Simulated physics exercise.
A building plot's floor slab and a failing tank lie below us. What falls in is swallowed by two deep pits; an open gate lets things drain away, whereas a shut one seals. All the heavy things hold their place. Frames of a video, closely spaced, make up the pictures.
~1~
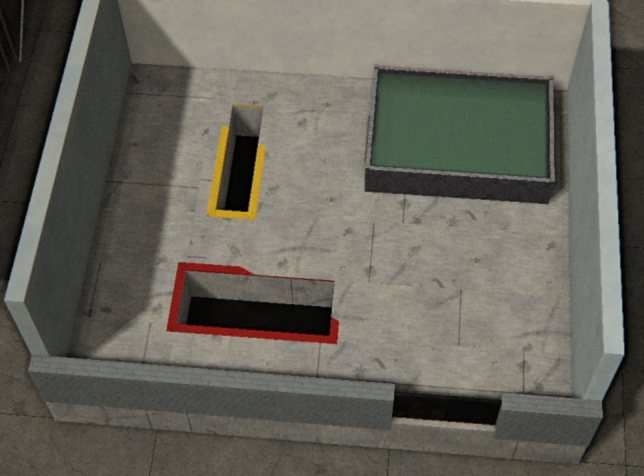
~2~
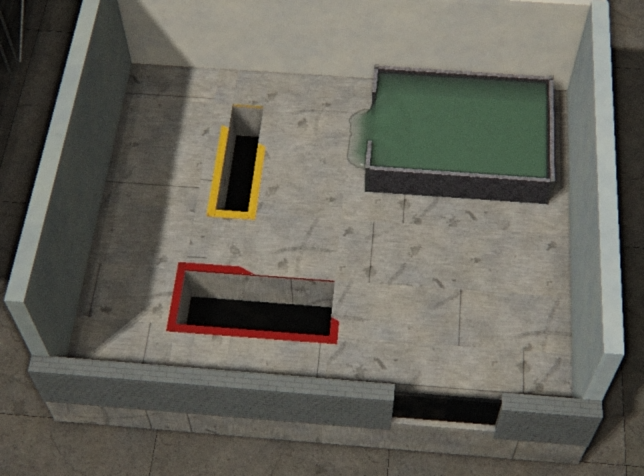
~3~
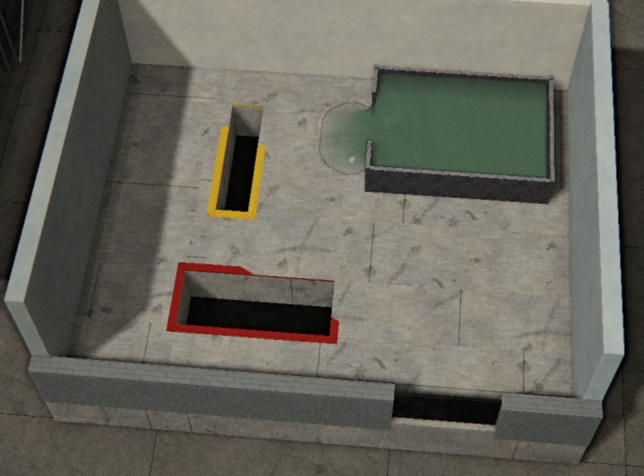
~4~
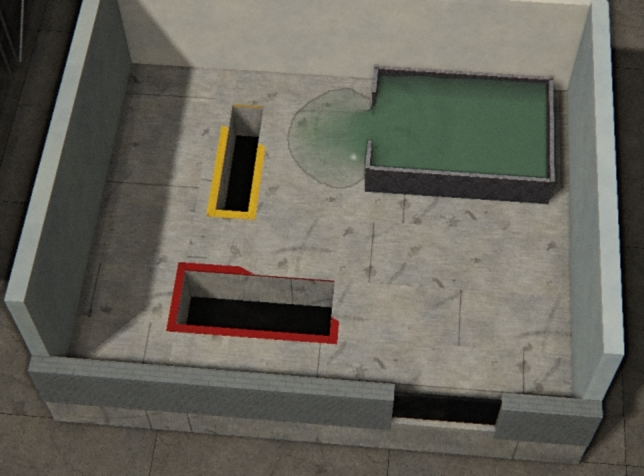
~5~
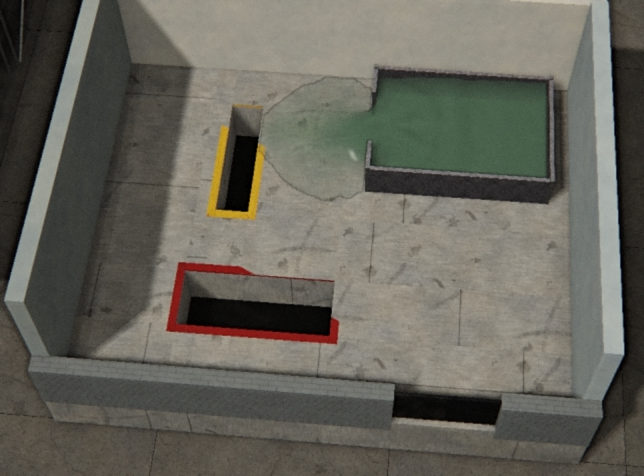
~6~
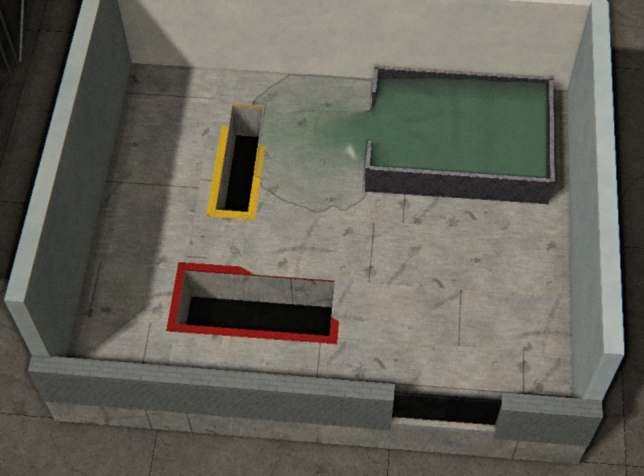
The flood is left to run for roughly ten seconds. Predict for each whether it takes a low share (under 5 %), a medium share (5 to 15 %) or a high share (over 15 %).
Prediction: The gate takes a low share; the yellow pit takes a high share; the red pit takes a medium share.
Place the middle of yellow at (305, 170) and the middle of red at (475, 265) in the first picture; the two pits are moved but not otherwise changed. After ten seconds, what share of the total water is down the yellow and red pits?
Per cent, approx.: Yellow 55, red 0.
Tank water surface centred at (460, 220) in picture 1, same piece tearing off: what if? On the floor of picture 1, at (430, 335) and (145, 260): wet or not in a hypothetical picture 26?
Going point by point, I get high and dry then drenched.
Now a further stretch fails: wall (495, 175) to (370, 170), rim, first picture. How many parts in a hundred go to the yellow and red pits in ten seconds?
Lab note - share by pit: Yellow 2 %, red 40 %.
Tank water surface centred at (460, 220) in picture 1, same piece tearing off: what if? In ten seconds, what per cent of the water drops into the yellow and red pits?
Within ten seconds, yellow collects 30 percent of the total and red collects 25 percent.
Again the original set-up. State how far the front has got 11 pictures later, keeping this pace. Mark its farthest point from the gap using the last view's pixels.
Somewhere about (132, 66).
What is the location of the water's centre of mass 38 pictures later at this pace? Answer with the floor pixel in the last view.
Estimate: (359, 156).
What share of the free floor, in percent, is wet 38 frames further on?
Roughly 40 per cent.
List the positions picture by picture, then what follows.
The first picture shows still water in the tank at (461, 125).
In the second picture, the front is at (364, 113), out from the gap at (373, 132).
In the third picture, water pours out at (373, 133) and has run to (330, 117).
In the fourth picture, the front is at (293, 137), out from the gap at (373, 133).
In the fifth picture, water pours out at (373, 133) and has run to (264, 122).
In the sixth picture, the front is at (257, 173), out from the gap at (373, 132).
A moment on, water covers 15 % of the floor; the gate 0 %, the yellow pit 6 %, the red pit 0 %.
Next, water covers 20 % of the floor; the gate 0 %, the yellow pit 14 %, the red pit 0 %.
Then, water covers 25 % of the floor; the gate 0 %, the yellow pit 24 %, the red pit 1 %.
Later, water covers 40 % of the floor; the gate 0 %, the yellow pit 37 %, the red pit 3 %.
In the end, water covers 50 % of the floor; the gate 0 %, the yellow pit 48 %, the red pit 7 %.
